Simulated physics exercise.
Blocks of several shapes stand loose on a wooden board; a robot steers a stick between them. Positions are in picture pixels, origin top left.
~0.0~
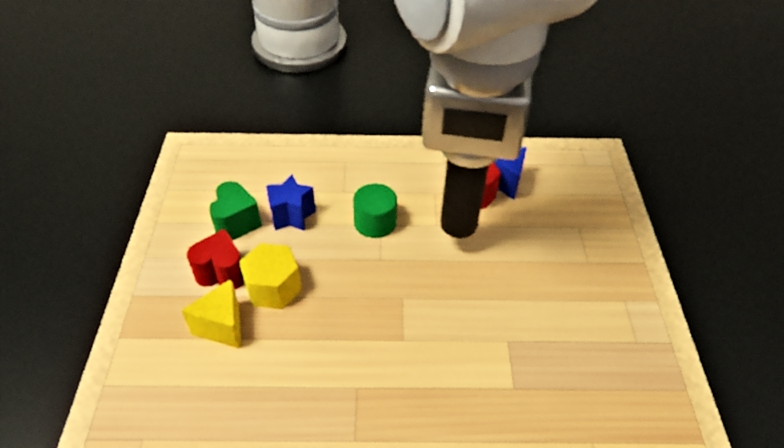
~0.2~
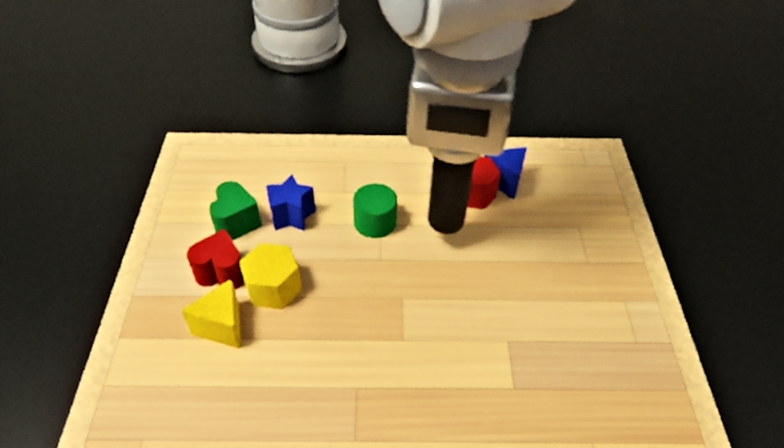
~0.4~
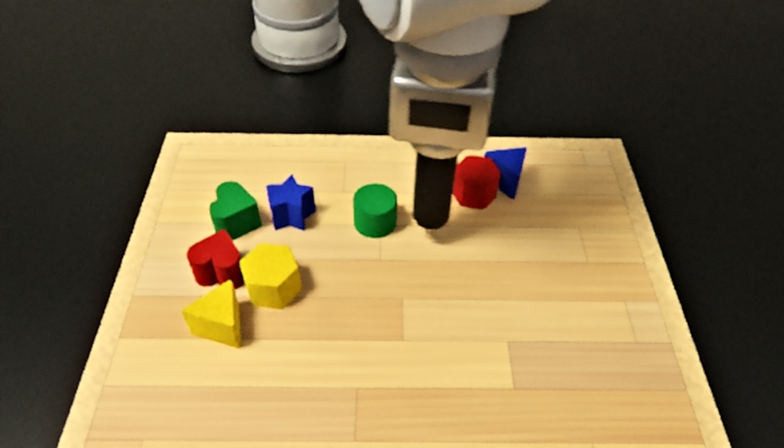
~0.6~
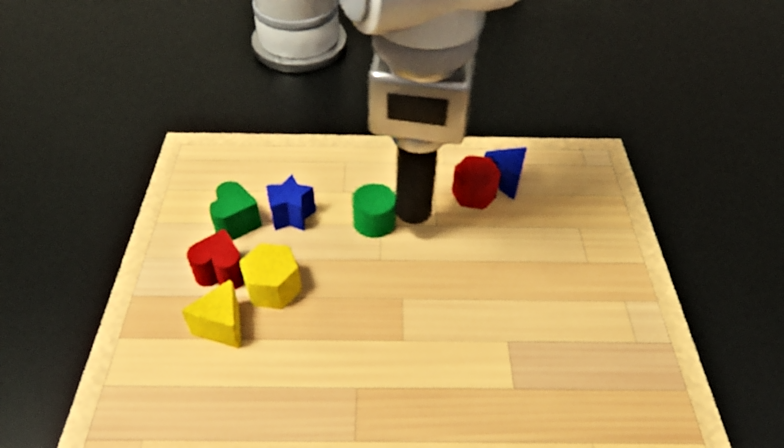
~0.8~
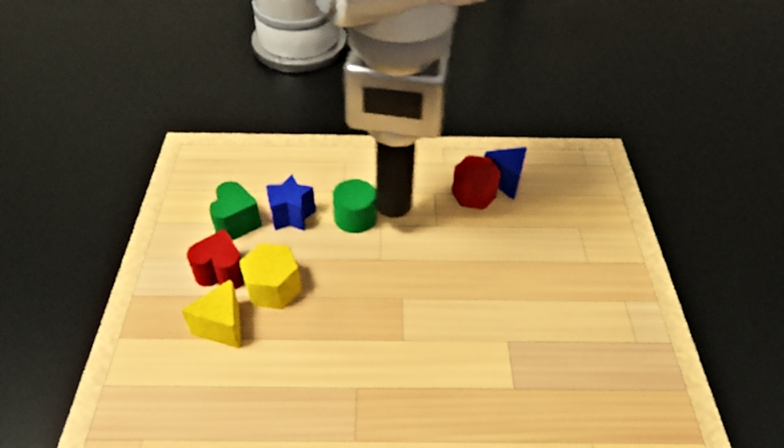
A robot arm moved its black stick leftward across the wooden board, away from the red and blue blocks, then nudged the green round block slightly left toward the blue star.
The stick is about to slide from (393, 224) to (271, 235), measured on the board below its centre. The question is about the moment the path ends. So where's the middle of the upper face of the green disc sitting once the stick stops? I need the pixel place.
I predict (299, 178).
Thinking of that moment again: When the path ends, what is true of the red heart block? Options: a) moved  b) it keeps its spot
b.
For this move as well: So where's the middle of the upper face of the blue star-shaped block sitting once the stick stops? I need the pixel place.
It comes to (261, 182).
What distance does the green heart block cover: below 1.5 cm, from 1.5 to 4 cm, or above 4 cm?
If I had to pick, the green heart block travels less than 1.5 cm here.
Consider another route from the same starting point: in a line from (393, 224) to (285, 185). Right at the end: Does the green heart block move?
Short answer: Yes.
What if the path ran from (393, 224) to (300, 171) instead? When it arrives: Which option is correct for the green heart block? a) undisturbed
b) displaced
(b)
What follows on the original path. One third of the way, stick at (352, 209); blue star-shaped block at (279, 188), turned 25° anticlockwise; green disc at (318, 187).
Two thirds of the way, stick at (310, 213); green heart block at (225, 199); blue star-shaped block at (261, 182), turned 30° anticlockwise; green disc at (300, 178).
At the end, stick at (268, 217); red heart block not moved; green heart block at (225, 199); yellow six-sided block not moved; blue star-shaped block at (261, 182), turned 30° anticlockwise; green disc at (299, 178).
